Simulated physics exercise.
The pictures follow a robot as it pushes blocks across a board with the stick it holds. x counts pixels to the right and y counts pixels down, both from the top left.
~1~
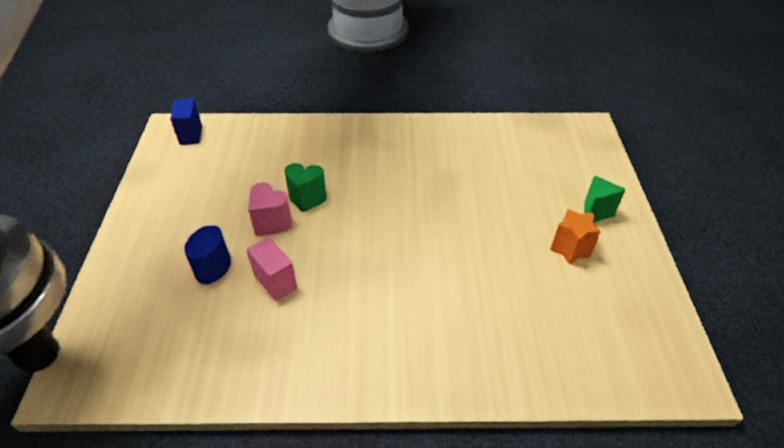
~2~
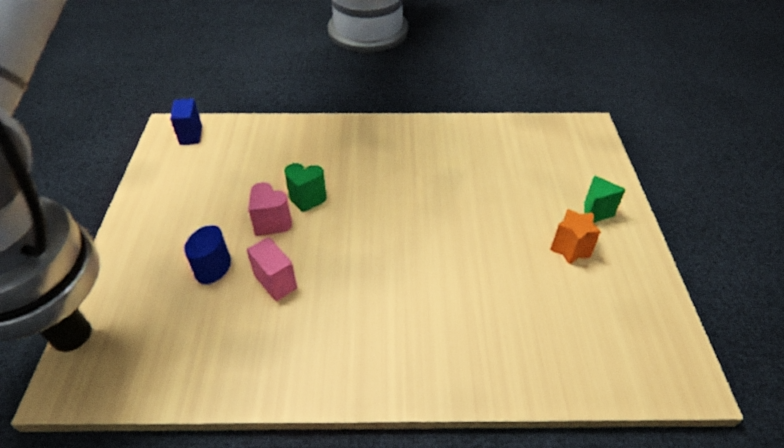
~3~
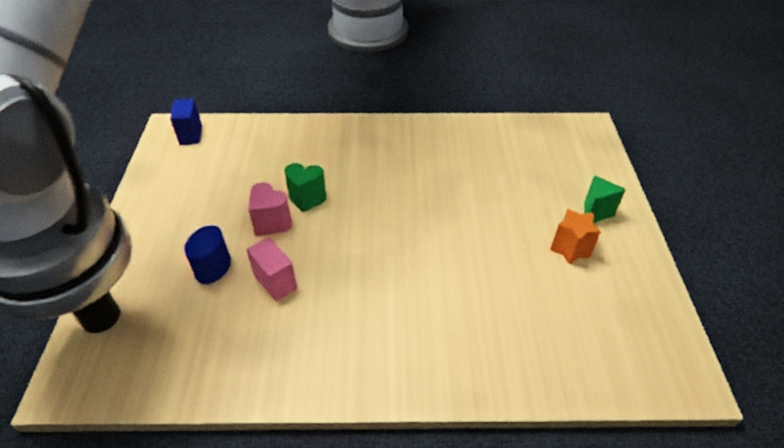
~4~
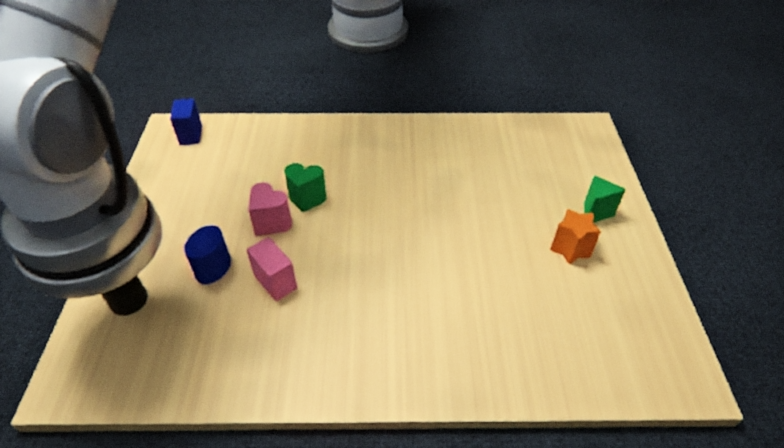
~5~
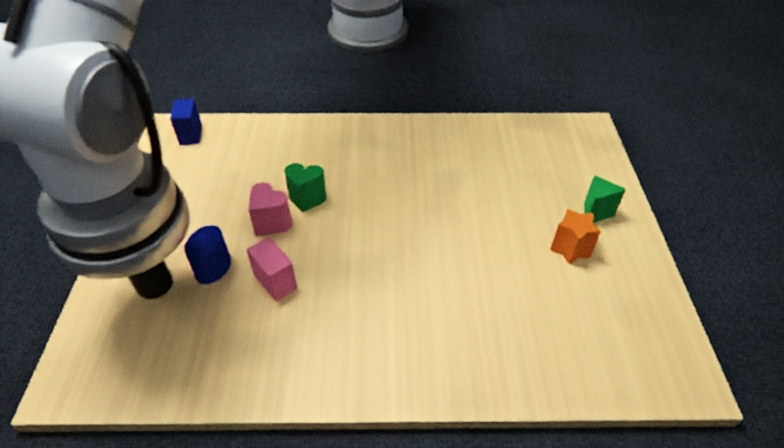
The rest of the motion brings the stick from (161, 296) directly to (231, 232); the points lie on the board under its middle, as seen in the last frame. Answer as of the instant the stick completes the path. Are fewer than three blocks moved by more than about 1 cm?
Final answer: Yes.
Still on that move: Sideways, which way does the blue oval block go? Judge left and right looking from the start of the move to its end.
The answer is right.
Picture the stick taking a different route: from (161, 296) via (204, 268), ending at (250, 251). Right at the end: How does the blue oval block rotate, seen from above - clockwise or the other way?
Viewed from above: Anti-clockwise.
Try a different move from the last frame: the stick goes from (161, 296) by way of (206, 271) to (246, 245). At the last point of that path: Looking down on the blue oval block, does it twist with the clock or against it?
Its rotation is counterclockwise.
On the path given first. One third of the way, stick (181, 262); blue oval block (213, 235).
Two thirds of the way, stick (205, 240); blue oval block (239, 222), turned 40° clockwise.
At the end, stick (228, 220); blue oval block (252, 219), turned 70° clockwise; pink heart (268, 194); pink rectangular block unmoved.
